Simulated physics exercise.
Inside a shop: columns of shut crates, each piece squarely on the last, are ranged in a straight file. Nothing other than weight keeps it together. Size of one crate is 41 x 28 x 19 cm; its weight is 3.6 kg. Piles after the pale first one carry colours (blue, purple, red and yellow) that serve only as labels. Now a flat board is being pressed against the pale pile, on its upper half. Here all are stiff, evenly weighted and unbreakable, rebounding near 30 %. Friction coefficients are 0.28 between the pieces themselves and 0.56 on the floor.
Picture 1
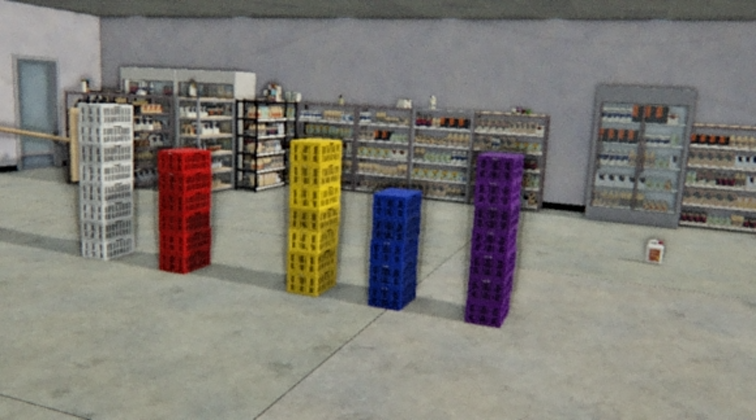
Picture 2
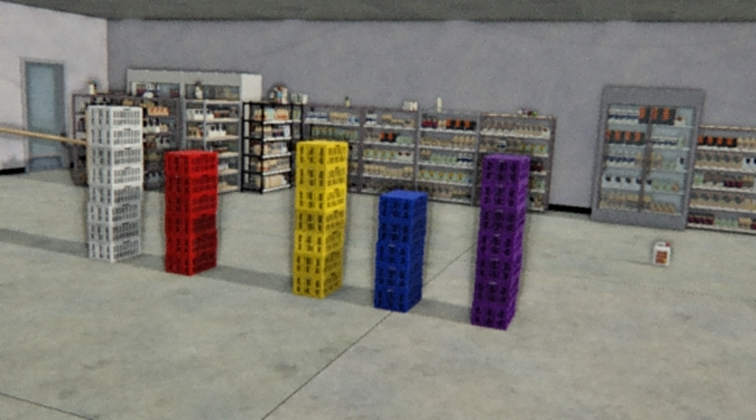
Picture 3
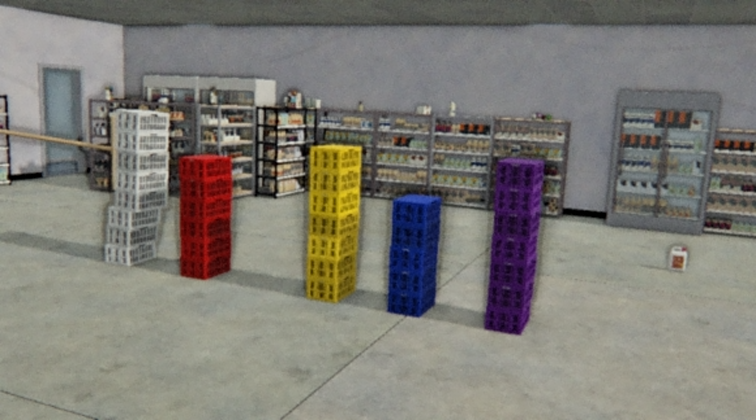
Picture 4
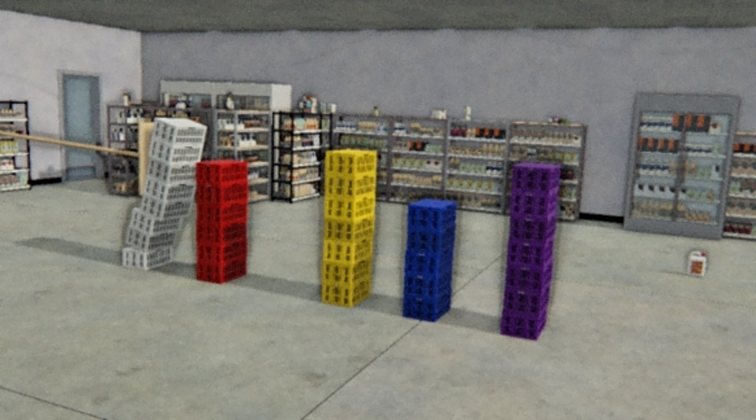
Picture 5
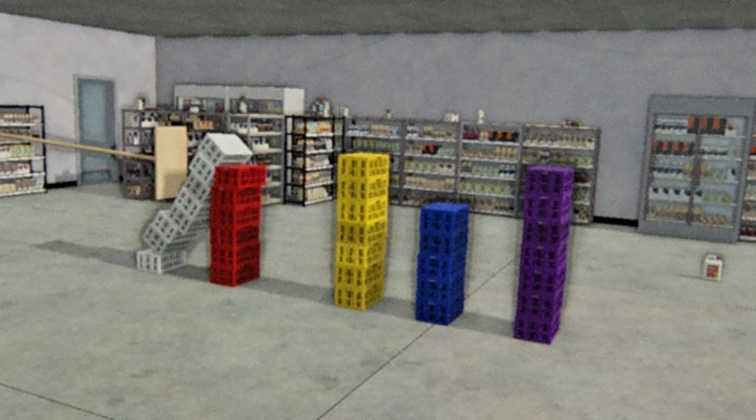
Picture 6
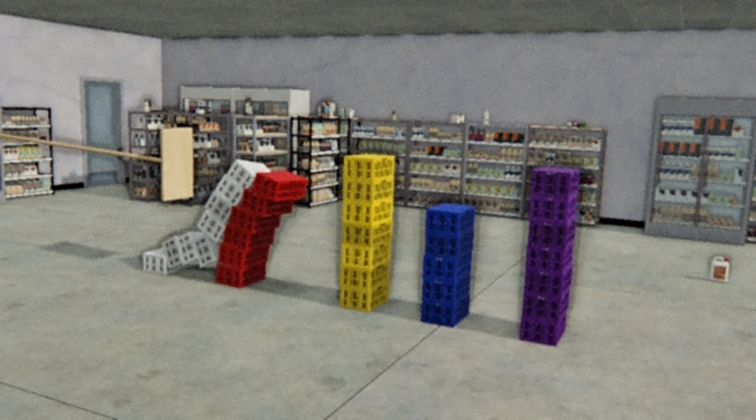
The video shows a row of white, red, yellow, blue and purple crate stacks in a shop as a flat board pushes the white stack rightward; it leans and buckles against the red stack, whose upper crates shift and tilt right.
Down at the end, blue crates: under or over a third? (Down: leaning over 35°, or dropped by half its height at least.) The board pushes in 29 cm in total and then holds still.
Ends up beneath a third.
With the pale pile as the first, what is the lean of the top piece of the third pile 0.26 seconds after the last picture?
The top piece is tilted around 0°.
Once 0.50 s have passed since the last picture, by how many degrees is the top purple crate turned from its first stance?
Near 0 degrees from how it began.
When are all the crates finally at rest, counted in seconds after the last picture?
Near 1.0 s.
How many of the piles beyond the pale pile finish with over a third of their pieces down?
The count is 1.
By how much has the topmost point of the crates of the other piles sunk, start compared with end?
Around 0 centimetres.
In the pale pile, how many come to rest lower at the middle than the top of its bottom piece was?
The total comes to 4.
Then, 0.08 s later than the last frame, 7 of the pale pile down; none of the 5 blue crates down (1 of 25 in all colours); top blue crate unmoved; top red crate tilted 22°, 11 cm lower.
Then, 0.26 s later than the last frame, 7 of the pale pile down; none of the 5 blue crates down (2 of 25 in all colours); top blue crate unmoved; top red crate tilted 60°, 36 cm lower.
Then, 0.50 s later than the last frame, 7 of the pale pile down; none of the 5 blue crates down (5 of 25 in all colours); top blue crate unmoved; top red crate on its side.
When it is over, 7 of the pale pile down; none of the 5 blue crates down (5 of 25 in all colours); top blue crate unmoved; top red crate on its side. That is 0 per cent. In pixels of the last frame, middles, top blue crate near (451, 219), top red crate near (345, 286).
